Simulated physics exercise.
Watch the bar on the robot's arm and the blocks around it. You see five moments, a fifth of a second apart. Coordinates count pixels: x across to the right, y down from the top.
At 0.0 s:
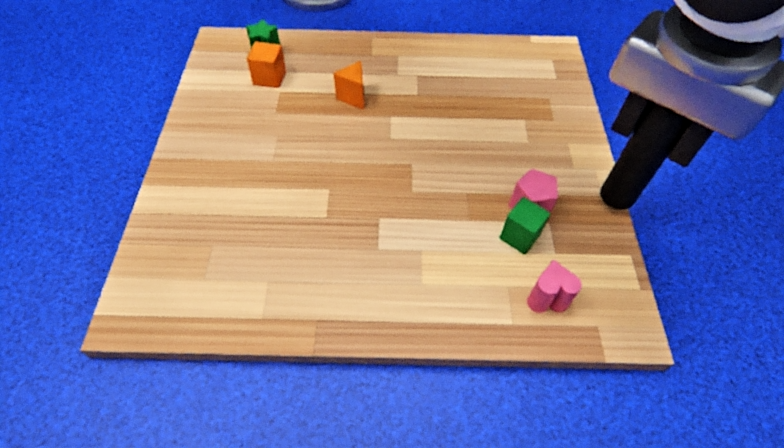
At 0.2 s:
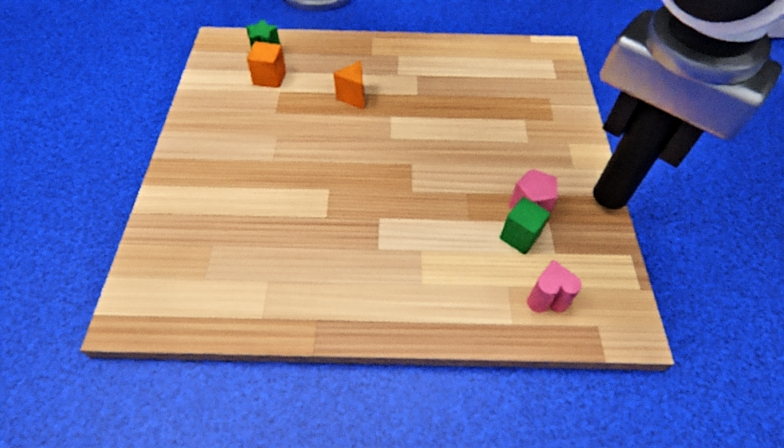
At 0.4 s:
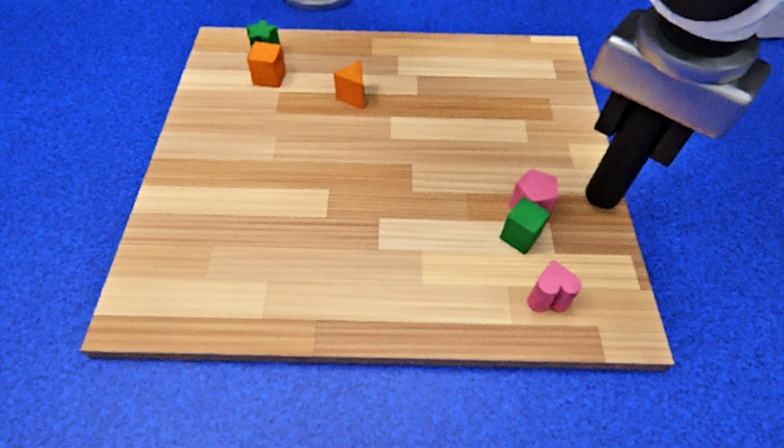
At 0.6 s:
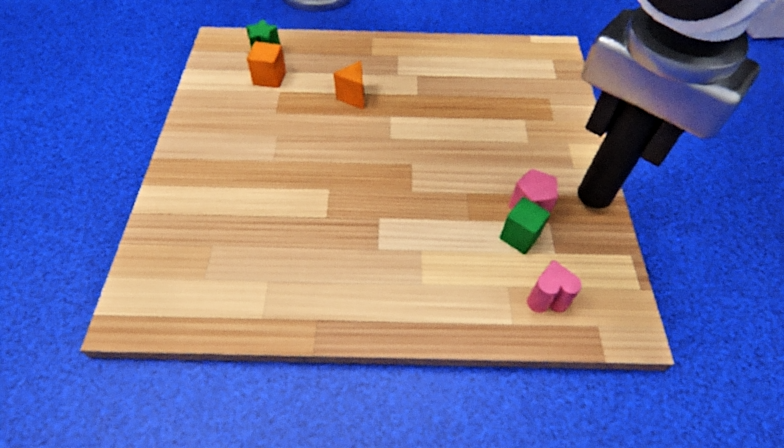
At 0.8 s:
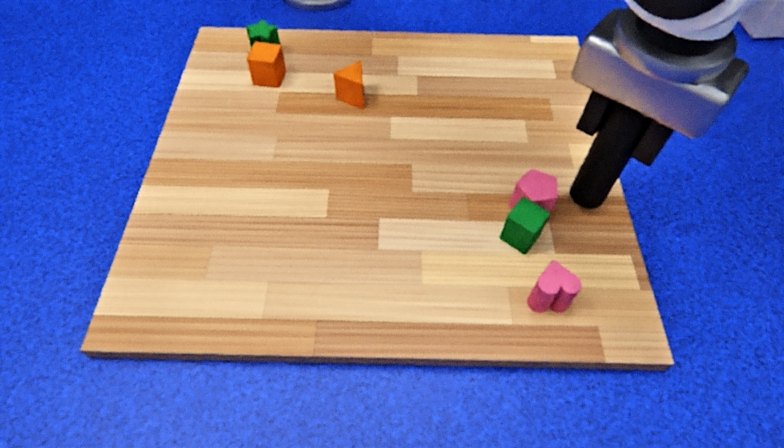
A robot arm's black bar moves slightly left near still blocks on a wooden board.
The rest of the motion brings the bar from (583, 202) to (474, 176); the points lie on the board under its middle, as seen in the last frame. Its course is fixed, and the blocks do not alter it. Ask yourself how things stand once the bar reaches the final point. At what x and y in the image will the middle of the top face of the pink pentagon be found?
At (510, 186).
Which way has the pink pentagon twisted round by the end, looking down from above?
If we look at it from overhead, the pink pentagon pivots counter-clockwise.
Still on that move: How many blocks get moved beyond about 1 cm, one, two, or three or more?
Blocks that move over 1 cm: One.
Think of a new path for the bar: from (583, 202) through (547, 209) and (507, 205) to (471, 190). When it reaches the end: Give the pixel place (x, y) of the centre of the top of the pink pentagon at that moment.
The centre of its top will be at (450, 184).
On the path given first. One third of the way, bar at (549, 185); green square piece at (527, 217); pink pentagon at (528, 185), turned 20° anticlockwise.
Two thirds of the way, bar at (512, 176); green square piece at (527, 218); pink pentagon at (511, 186), turned 75° anticlockwise.
At the end, bar at (476, 168); green square piece at (527, 218); pink pentagon at (510, 186), turned 80° anticlockwise.
